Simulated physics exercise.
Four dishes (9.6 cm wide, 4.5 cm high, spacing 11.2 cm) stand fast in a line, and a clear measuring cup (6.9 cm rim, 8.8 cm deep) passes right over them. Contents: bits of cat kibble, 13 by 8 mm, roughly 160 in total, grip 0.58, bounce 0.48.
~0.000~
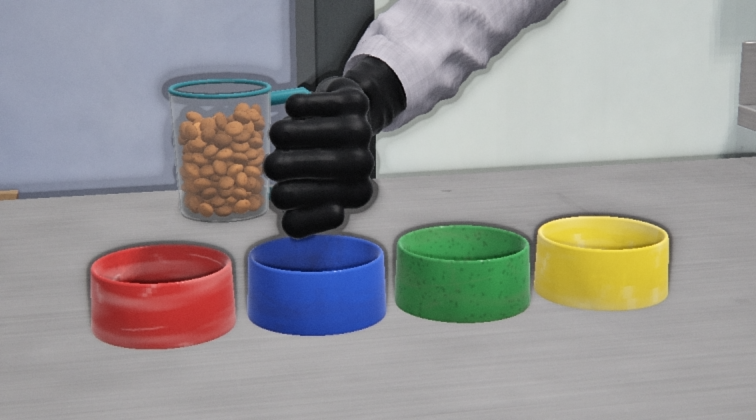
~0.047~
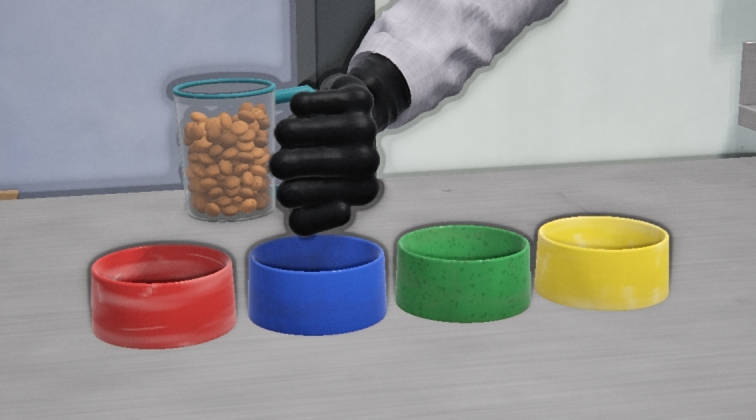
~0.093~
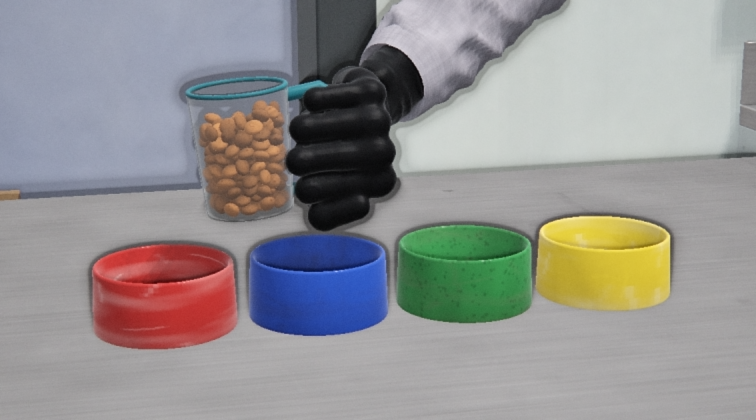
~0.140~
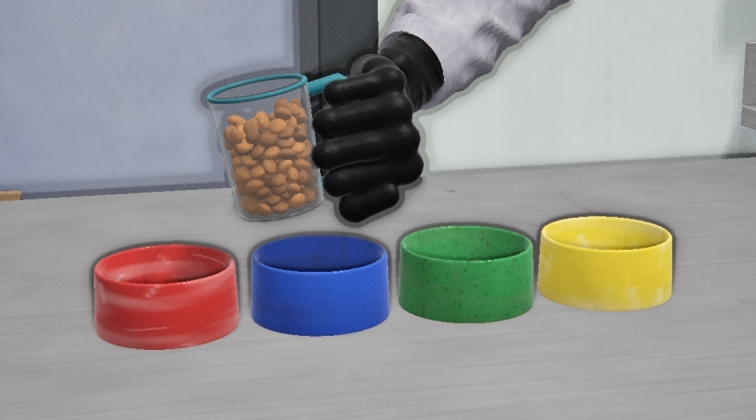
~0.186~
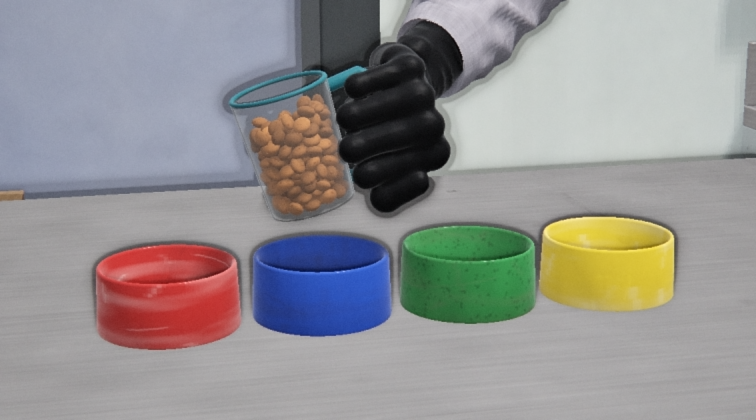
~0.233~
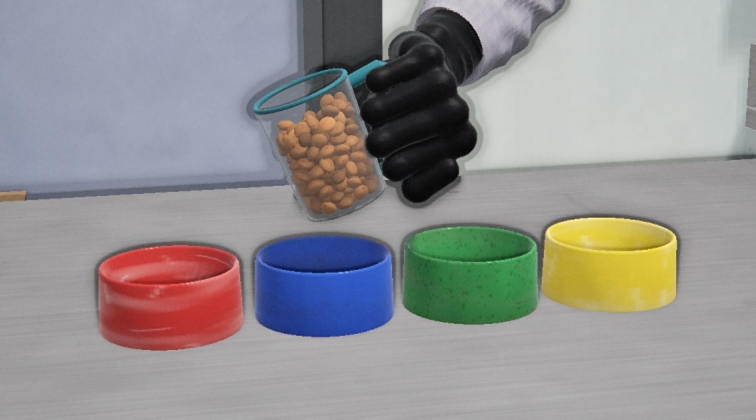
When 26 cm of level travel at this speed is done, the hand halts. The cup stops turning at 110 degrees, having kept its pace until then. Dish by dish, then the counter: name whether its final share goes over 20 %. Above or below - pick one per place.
Red: Below; blue: Below; green: Above; yellow: Below; counter: Below.
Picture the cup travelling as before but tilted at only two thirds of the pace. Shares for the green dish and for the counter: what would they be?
It would be green 100 and counter 0.
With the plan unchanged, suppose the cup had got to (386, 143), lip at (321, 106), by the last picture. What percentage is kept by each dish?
Then red 0, blue 0, green 100, and yellow 0.
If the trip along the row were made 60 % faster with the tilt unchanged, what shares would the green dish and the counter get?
Shares: Green 100, counter 0.
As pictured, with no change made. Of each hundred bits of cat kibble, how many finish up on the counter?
0 %.
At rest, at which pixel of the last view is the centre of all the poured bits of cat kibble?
After settling, the middle sits near (484, 274).
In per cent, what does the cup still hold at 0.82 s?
Roughly 100 percent.
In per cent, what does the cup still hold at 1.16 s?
Some 70 %.
Then, at 0.58 s, tilt 64 degrees; cup holds 100 %.
After 0.82 s, tilt 93 degrees; cup holds 100 %.
After 1.16 s, tilt 110 degrees; cup holds 70 %, green 30 %.
At rest (3.2 s), red 0 %, blue 0 %, green 95 %, yellow 0 %, counter 0 %, cup 5 %.
